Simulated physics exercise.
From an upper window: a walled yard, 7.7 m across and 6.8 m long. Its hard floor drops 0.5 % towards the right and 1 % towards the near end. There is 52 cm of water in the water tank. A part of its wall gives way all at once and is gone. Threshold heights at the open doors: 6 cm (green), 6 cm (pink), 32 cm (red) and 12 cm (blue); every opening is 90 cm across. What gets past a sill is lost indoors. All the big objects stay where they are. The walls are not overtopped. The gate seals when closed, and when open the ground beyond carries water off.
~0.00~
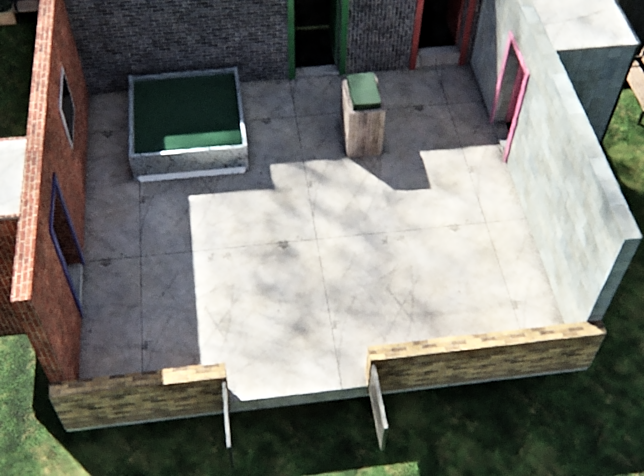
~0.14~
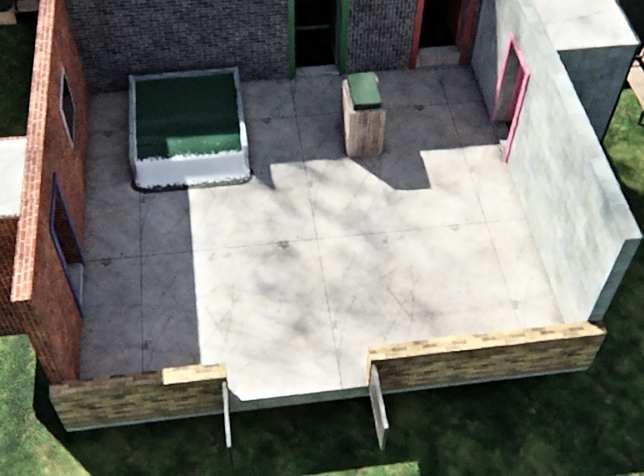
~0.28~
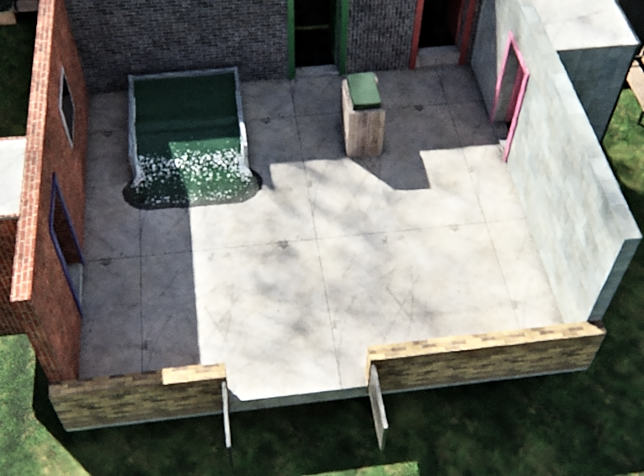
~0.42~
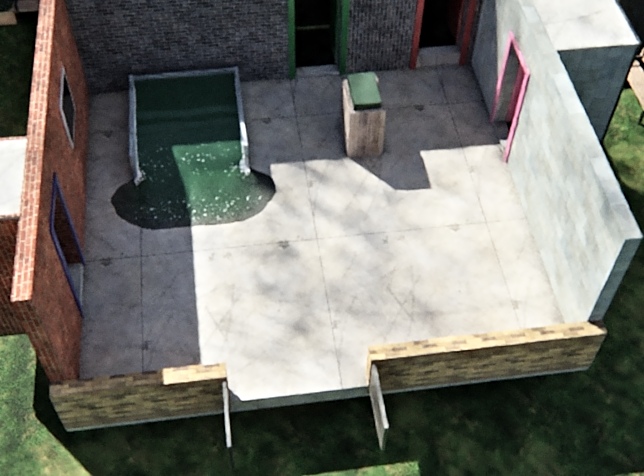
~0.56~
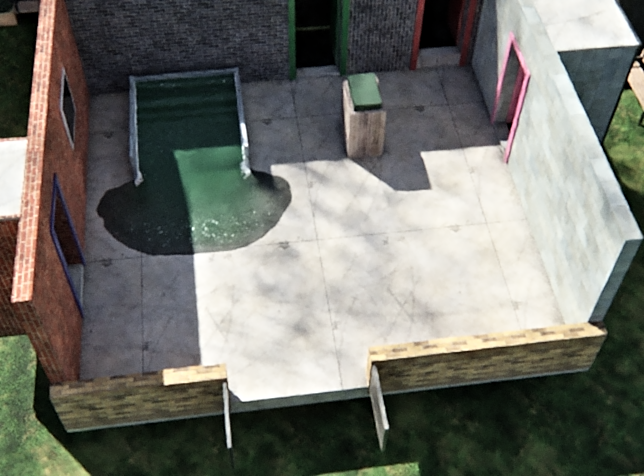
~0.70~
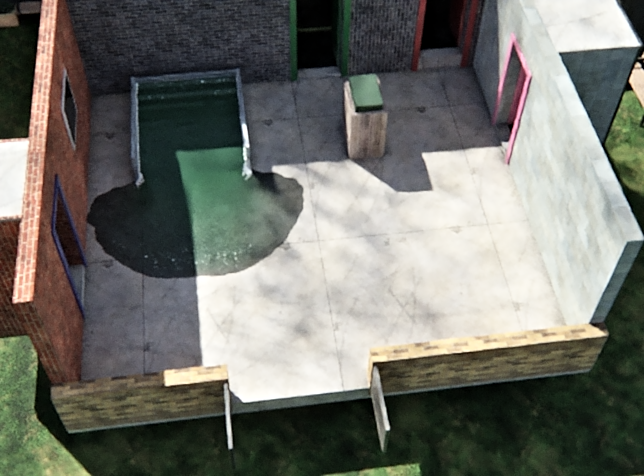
In a walled yard seen from above, the near side of a rectangular water tank gives way, and green water pours onto the pale paved floor, foaming at first, then spreading into a wide, dark, rounded pool.
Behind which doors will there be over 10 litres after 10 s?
Door by door: At the green door it keeps below the limit; at the pink door it stays under the limit; at the red door it stays under the limit; at the blue door it does not reach the limit.
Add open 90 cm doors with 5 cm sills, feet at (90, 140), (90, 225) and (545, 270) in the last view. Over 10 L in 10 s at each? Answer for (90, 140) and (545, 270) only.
In turn: Below, past it.
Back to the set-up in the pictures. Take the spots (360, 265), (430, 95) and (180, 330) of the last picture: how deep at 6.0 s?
About 1, 0 and 8 cm.
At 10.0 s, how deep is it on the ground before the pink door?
Roughly 3.5 cm deep.
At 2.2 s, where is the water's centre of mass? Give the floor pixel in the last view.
Near (197, 228).
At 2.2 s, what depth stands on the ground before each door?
In cm: Green 0, pink 0, red 0, blue 11.
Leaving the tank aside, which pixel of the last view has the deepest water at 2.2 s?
Near (81, 406).
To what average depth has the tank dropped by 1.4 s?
Some 29 cm.
After 1.4 s water covers 30 % of the floor and is deepest (22 cm) near (209, 178); green door not reached, pink door not reached, red door not reached, blue door 6 cm at the sill, 0 L in.
After 2.2 s water covers 40 % of the floor and is deepest (32 cm) near (81, 406); green door not reached, pink door not reached, red door not reached, blue door 11 cm at the sill, 0 L in.
After 3.5 s water covers 45 % of the floor and is deepest (26 cm) near (93, 404); green door not reached, pink door not reached, red door not reached, blue door 9 cm at the sill, 0 L in.
After 6.0 s water covers 45 % of the floor and is deepest (12 cm) near (366, 373); green door not reached, pink door not reached, red door not reached, blue door 8 cm at the sill, 0 L in.
After 10.0 s water covers 70 % of the floor and is deepest (11 cm) near (546, 353); green door not reached, pink door 4 cm at the sill, 0 L in, red door not reached, blue door 3 cm at the sill, 0 L in.
